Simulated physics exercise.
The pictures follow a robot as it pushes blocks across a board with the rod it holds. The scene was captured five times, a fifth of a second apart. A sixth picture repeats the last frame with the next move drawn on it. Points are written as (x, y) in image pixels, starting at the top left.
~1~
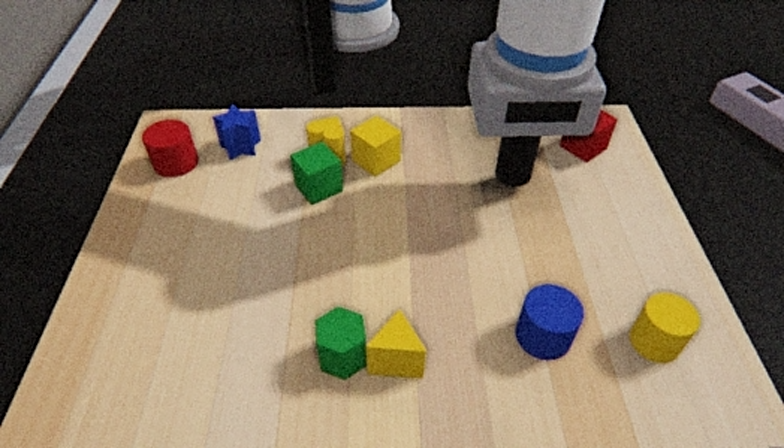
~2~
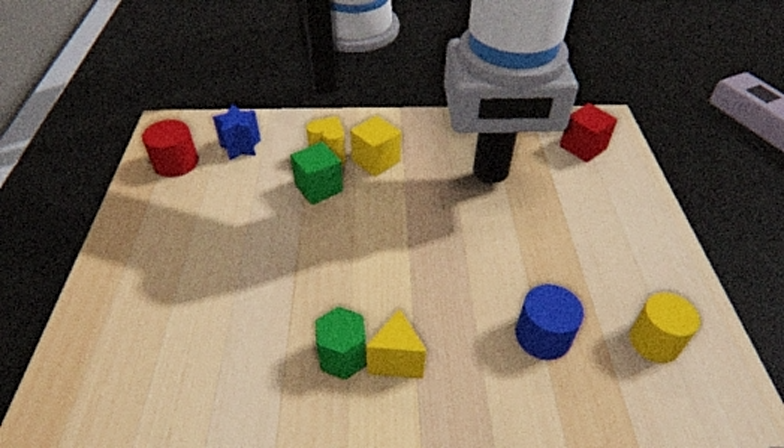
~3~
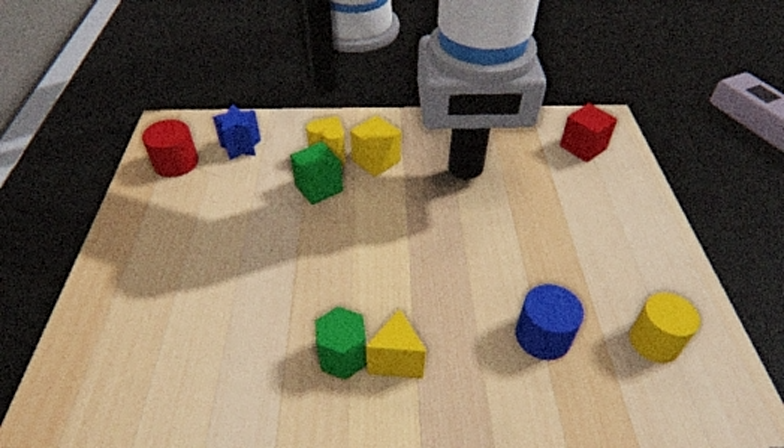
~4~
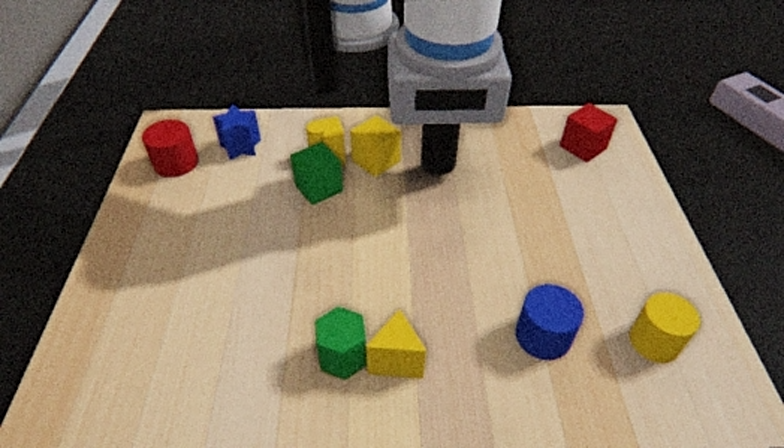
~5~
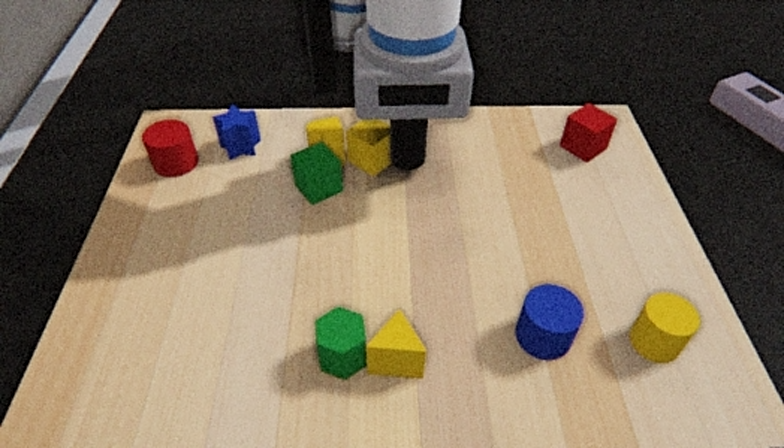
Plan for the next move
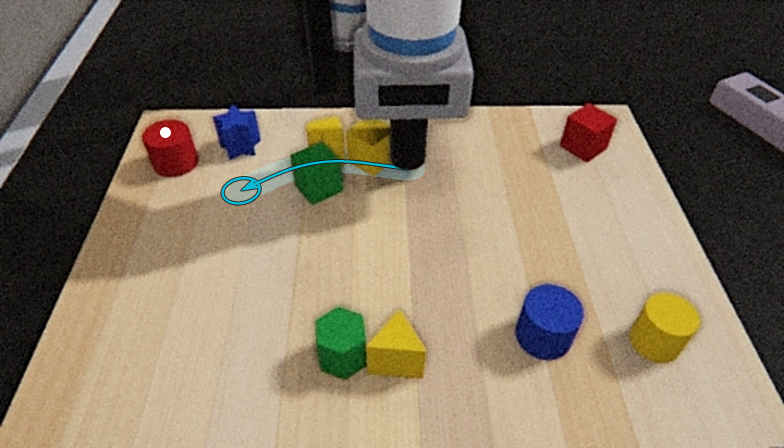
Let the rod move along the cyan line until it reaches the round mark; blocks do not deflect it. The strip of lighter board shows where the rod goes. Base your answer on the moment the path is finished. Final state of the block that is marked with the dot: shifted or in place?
That block will keep its spot.
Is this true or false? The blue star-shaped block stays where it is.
That is false.
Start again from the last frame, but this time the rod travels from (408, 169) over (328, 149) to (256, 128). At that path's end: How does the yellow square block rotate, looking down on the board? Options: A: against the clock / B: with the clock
A (against the clock)
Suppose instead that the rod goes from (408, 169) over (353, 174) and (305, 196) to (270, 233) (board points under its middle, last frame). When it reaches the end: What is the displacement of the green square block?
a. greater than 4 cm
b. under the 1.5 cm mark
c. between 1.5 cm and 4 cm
Answer: A.
Path on the board, from (408, 169) over (351, 162) and (295, 168) to (241, 191); the dot is on the red disc.
What follows on the original path. One third of the way, rod (350, 152); yellow heart block (280, 124), turned 35° clockwise; yellow square block (314, 125), turned 25° anticlockwise.
Two thirds of the way, rod (292, 159); blue star-shaped block (202, 111); green square block (302, 162), turned 60° anticlockwise; yellow heart block (232, 115), turned 60° clockwise; yellow square block (258, 126).
At the end, rod (239, 181); red disc in place; blue star-shaped block (196, 108); green square block (300, 163), turned 70° anticlockwise; yellow heart block (225, 114), turned 70° clockwise; yellow square block (247, 128), turned 10° clockwise.
